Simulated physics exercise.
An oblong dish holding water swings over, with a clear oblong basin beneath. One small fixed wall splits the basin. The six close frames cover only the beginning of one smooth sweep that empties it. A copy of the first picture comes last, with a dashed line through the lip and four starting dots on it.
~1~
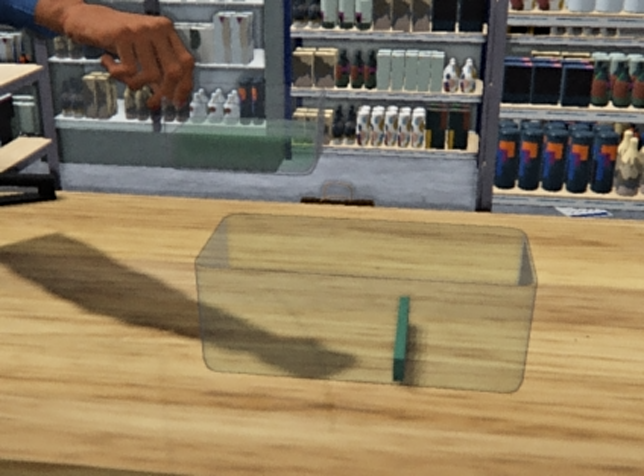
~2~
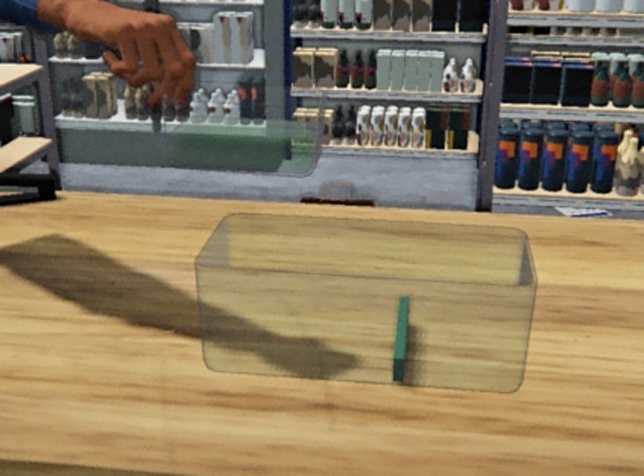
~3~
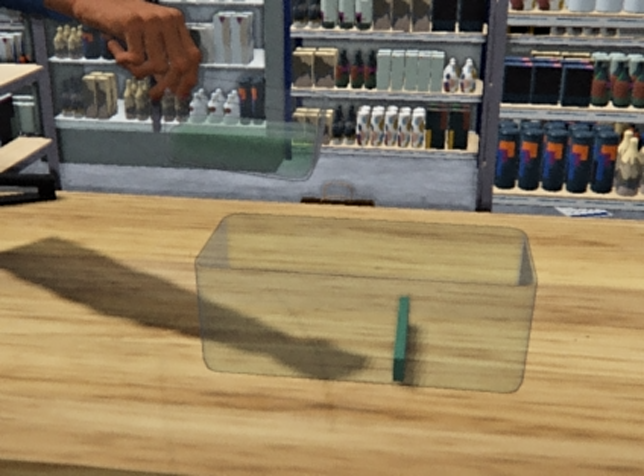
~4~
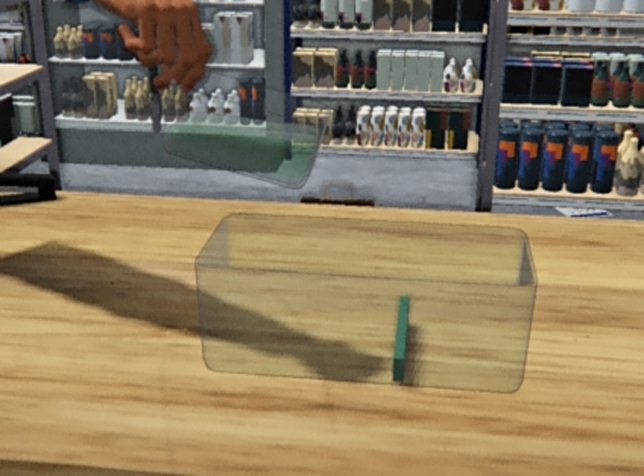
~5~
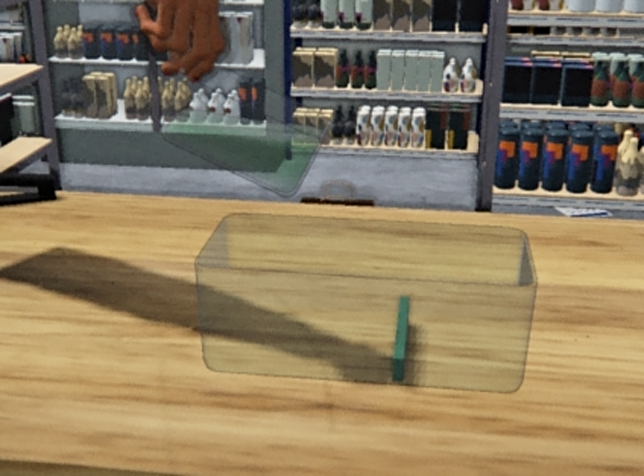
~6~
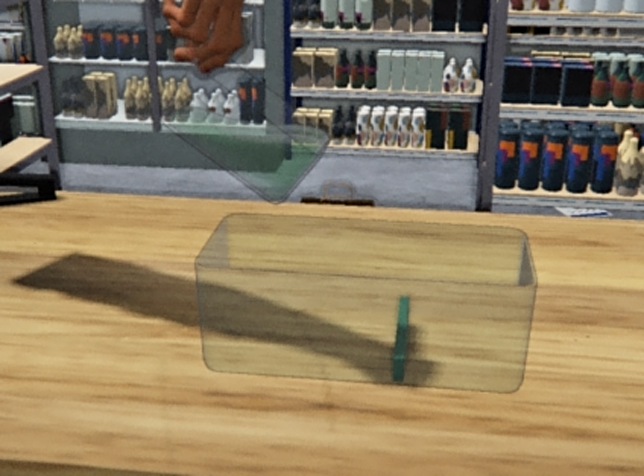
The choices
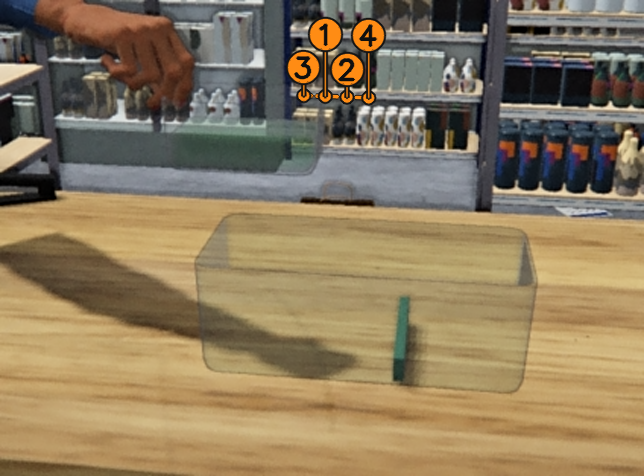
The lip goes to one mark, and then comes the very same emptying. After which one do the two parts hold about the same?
Go for 4.
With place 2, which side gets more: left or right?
The left side.
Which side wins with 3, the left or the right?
The left side.
In orange, 1 at (325, 96); 2 at (347, 97); 3 at (303, 95); 4 at (368, 97).
Choosing 1, about 90 % ends left of the wall and 8 % right of it.
Choosing 2, about 76 % ends left of the wall and 23 % right of it.
Choosing 3, about 88 % ends left of the wall and 11 % right of it.
Choosing 4, about 50 % ends left of the wall and 49 % right of it.
